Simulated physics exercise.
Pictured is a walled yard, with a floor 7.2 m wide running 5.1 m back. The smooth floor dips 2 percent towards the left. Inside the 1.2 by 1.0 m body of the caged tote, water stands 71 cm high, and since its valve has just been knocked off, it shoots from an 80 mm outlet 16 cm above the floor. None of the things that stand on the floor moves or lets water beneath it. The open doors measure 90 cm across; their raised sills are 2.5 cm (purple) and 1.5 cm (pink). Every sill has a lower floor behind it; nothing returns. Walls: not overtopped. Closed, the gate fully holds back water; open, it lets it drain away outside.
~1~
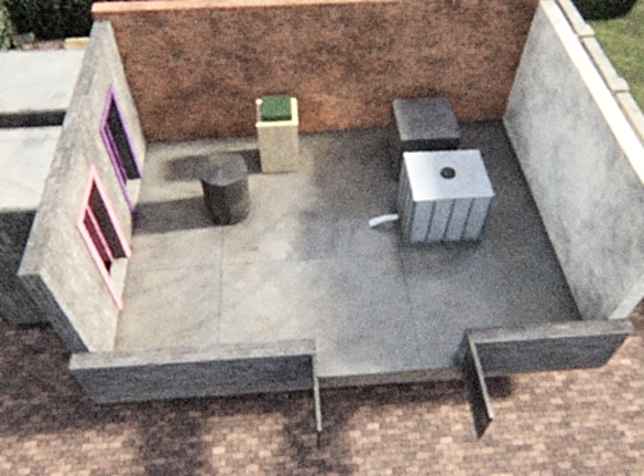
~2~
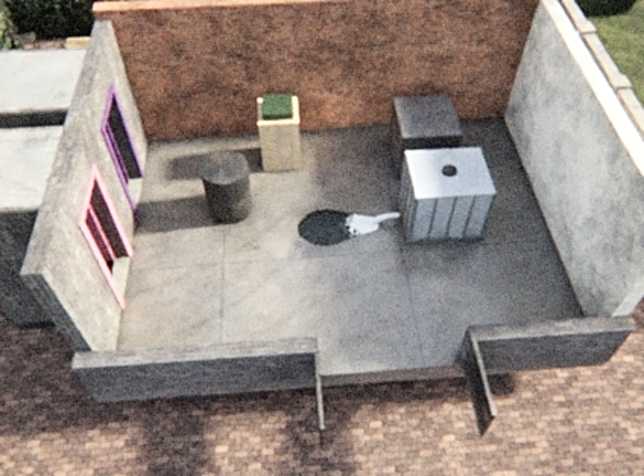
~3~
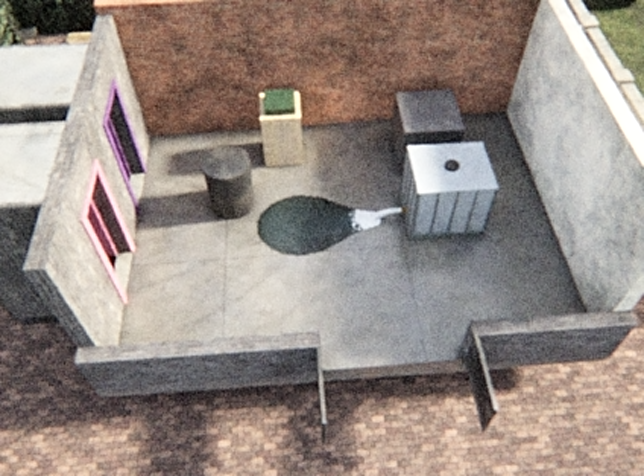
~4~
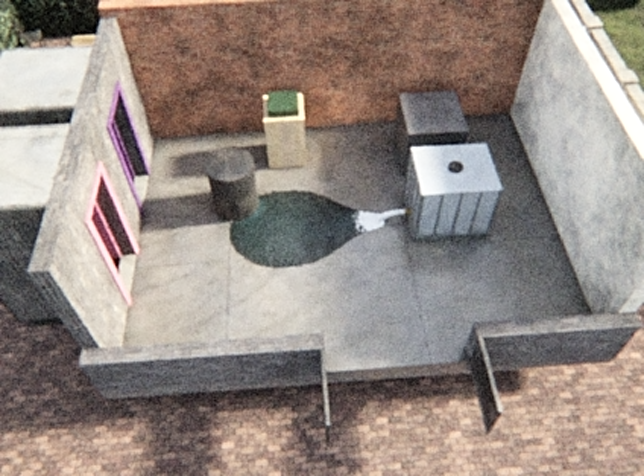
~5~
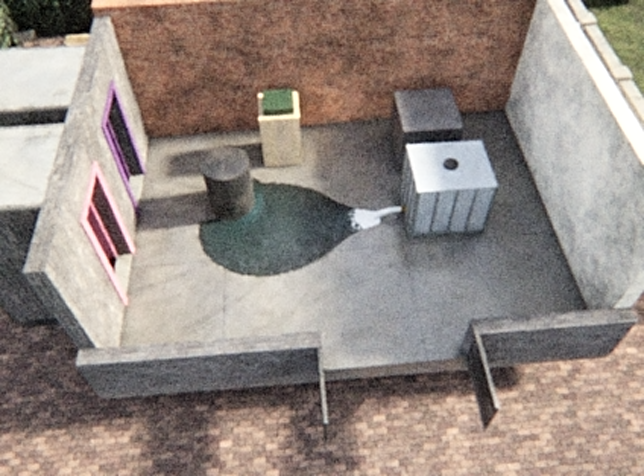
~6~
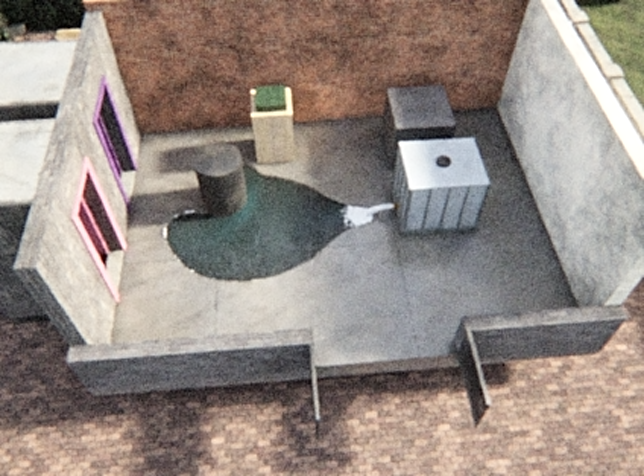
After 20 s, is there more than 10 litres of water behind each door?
Purple door: No; pink door: Yes.
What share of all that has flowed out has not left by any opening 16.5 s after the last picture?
Roughly 84 percent of it is still there.
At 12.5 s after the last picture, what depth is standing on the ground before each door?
Depths in centimetres: Purple 3.0, pink 3.0.
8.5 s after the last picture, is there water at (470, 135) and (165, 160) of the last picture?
Point 1: Unwetted; point 2: Submerged.
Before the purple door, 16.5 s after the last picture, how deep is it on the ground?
About 3.5 cm deep.
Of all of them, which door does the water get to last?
The purple one.
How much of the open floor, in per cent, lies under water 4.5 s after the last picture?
About 25 percent of the floor.
Then, 1.5 s after the last picture water covers 20 % of the floor and is deepest (3 cm) near (355, 216); purple door not reached, pink door not reached.
Then, 4.5 s after the last picture water covers 25 % of the floor and is deepest (4 cm) near (365, 215); purple door 1.2 cm at the sill, 0 L in, pink door 2.8 cm at the sill, 2 L in.
Then, 8.5 s after the last picture water covers 35 % of the floor and is deepest (4 cm) near (365, 215); purple door 2.1 cm at the sill, 0 L in, pink door 3 cm at the sill, 11 L in.
Then, 12.5 s after the last picture water covers 35 % of the floor and is deepest (4 cm) near (365, 215); purple door 2.8 cm at the sill, 0 L in, pink door 3.2 cm at the sill, 21 L in.
Then, 16.5 s after the last picture water covers 40 % of the floor and is deepest (4 cm) near (365, 215); purple door 3.3 cm at the sill, 1 L in, pink door 3.7 cm at the sill, 35 L in.
